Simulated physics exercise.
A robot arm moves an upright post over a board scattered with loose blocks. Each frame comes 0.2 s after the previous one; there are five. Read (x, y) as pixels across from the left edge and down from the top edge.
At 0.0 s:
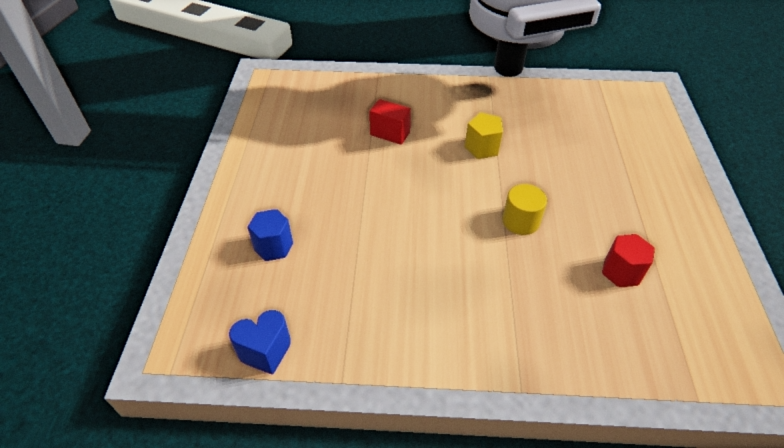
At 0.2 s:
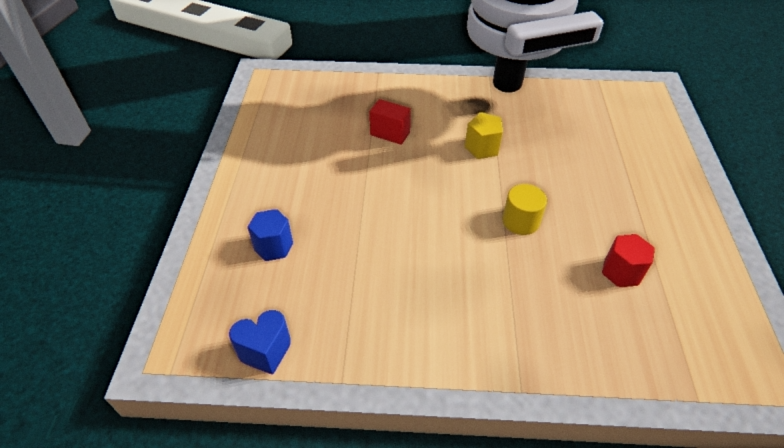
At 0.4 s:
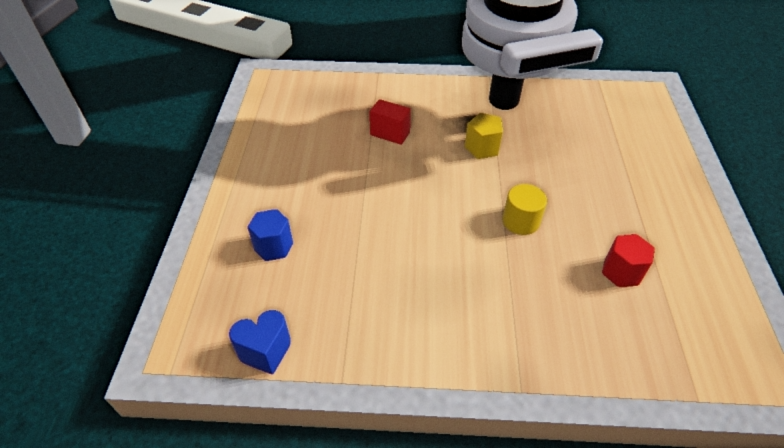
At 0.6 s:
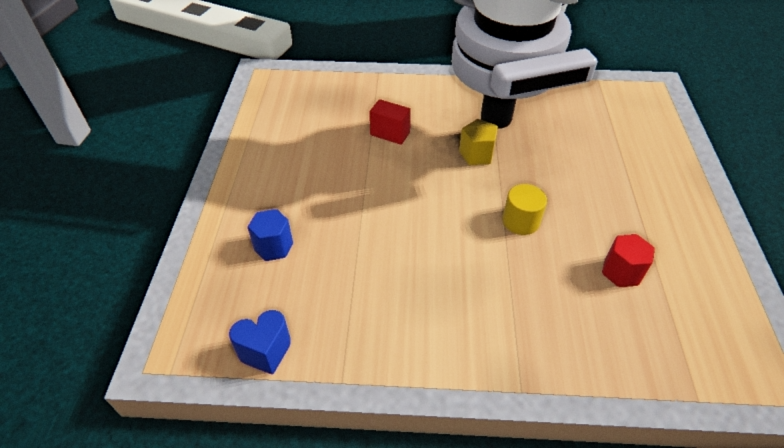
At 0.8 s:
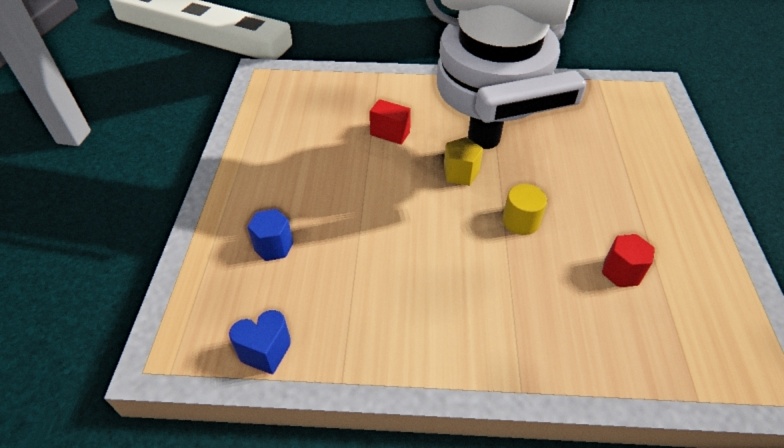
A pale wooden board with a grey border lies on a dark green surface, seen from above at an angle by a still camera. A red block and a yellow one sit toward the back, a yellow cylinder and another red block to the right, and two blue blocks, one heart-shaped, at left. The grey-and-white robot arm moves its black post forward and slightly left, then pushes the rear yellow block the same way.
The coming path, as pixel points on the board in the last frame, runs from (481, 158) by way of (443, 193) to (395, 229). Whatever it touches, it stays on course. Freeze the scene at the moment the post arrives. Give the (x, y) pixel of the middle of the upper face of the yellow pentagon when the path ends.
I predict (371, 227).
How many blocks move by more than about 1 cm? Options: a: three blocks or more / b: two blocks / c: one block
I'll go with c - one block.
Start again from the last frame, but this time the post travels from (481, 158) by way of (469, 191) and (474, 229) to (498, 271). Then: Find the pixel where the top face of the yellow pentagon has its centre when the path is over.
At roughly (437, 179).
What follows on the original path. One third of the way, post (459, 164); yellow pentagon (436, 174).
Two thirds of the way, post (430, 188); yellow pentagon (406, 200).
At the end, post (395, 211); yellow pentagon (372, 227), turned 10° anticlockwise; yellow disc still.
